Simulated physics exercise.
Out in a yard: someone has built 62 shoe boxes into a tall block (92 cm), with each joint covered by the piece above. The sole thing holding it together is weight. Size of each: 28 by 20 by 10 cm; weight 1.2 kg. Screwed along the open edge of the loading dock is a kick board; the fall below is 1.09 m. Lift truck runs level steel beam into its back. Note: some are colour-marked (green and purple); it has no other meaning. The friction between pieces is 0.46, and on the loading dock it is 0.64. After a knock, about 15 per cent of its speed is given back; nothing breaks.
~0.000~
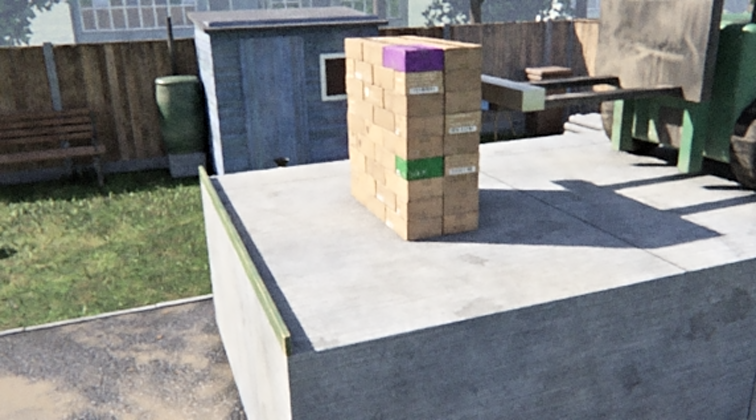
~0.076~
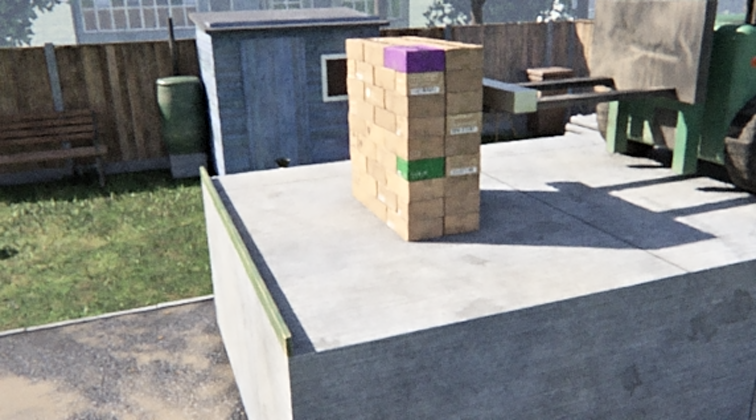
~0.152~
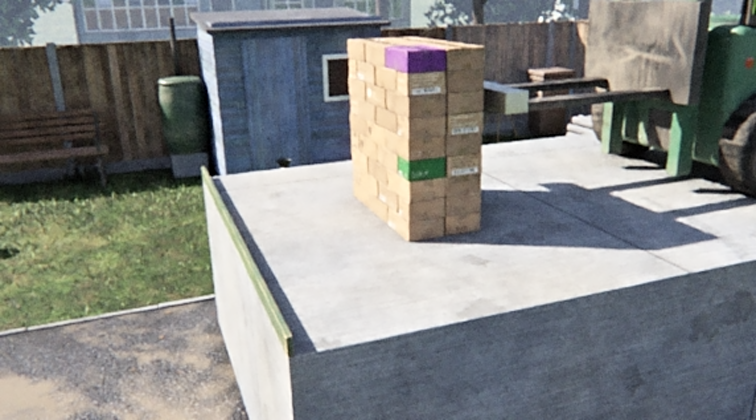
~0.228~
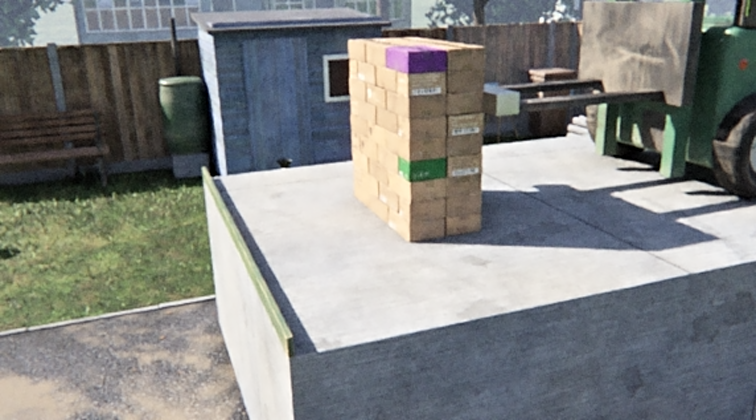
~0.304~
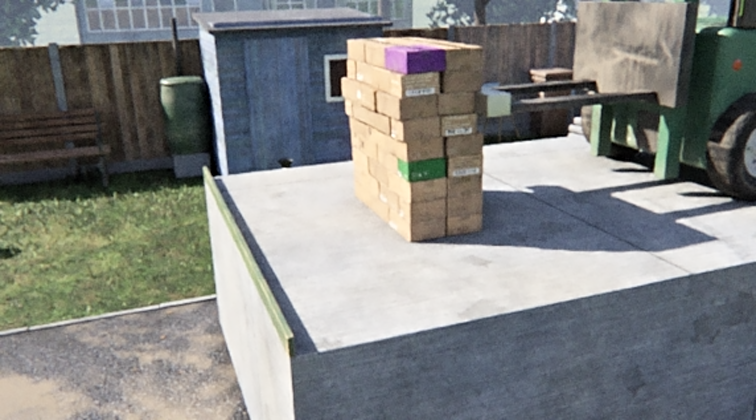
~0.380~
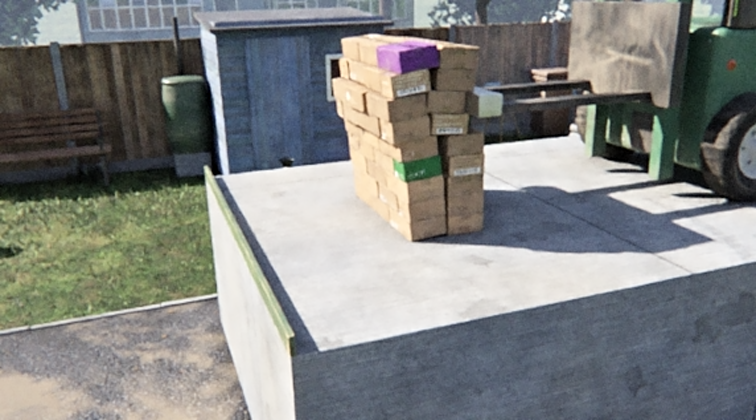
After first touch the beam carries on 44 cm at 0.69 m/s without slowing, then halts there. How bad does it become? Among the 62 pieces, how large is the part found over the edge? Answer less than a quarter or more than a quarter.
Less than a quarter of them.
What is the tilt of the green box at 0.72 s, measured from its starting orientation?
Angle at that time, about 40 degrees.
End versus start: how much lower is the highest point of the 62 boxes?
40 cm.
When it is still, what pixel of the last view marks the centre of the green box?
Its centre finishes around pixel (326, 231) in the last picture.
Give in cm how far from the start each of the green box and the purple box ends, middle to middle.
Green 55 cm, purple 220 cm.
After 0.50 s, none of the 62 boxes over the edge, 48 disturbed; purple box 18° from how it stood; green box 15° from how it stood.
After 0.72 s, none of the 62 boxes over the edge, 49 disturbed; green box 36° from how it stood; purple box 27° from how it stood, 6 cm lower.
After 0.96 s, none of the 62 boxes over the edge, 49 disturbed; green box on its side; purple box 11° from how it stood, 47 cm lower.
After 1.60 s, 7 of the 62 boxes over the edge; purple box upside down; green box on its side.
In the end (2.5 s), 8 of the 62 boxes over the edge; green box on its side; purple box 38° from how it stood, 1.86 m lower. That is 13 per cent. From the last view, middles, green box near (326, 231).
